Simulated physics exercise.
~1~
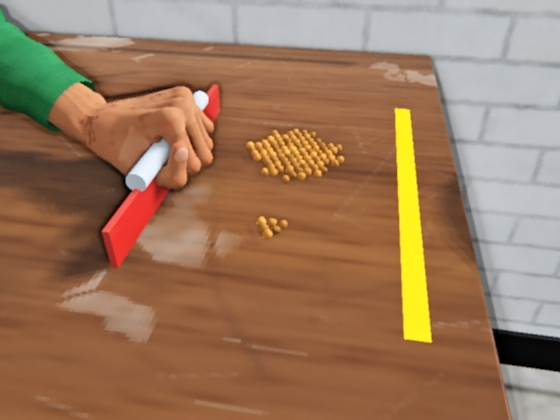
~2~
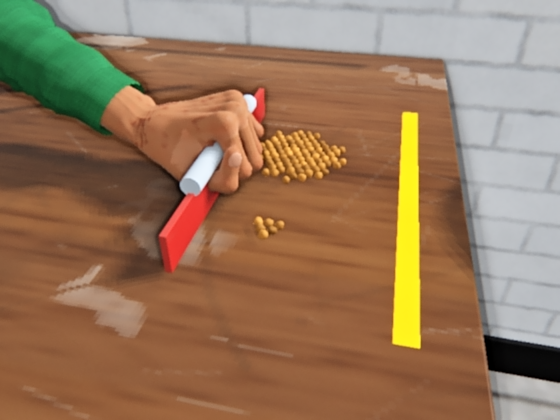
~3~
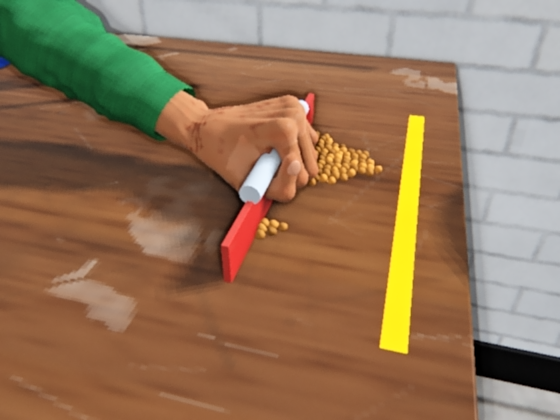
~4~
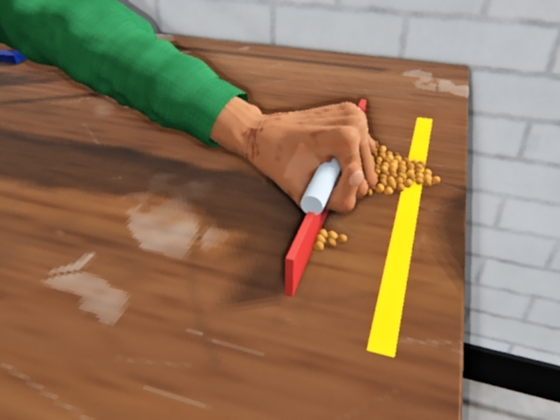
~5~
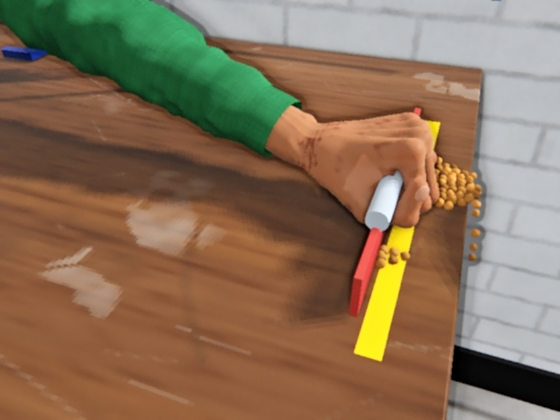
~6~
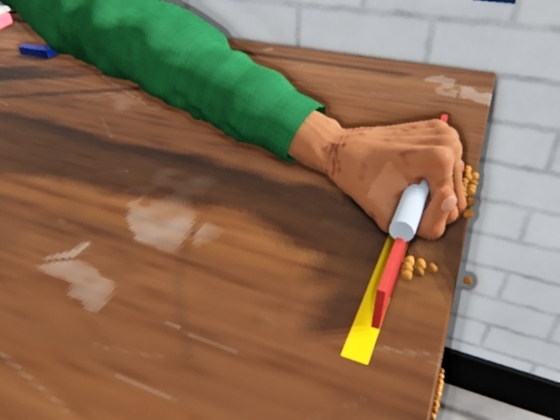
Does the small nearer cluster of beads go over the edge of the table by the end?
No, the small nearer cluster stays on the table. The larger, farther cluster is the one that loses beads over the edge.
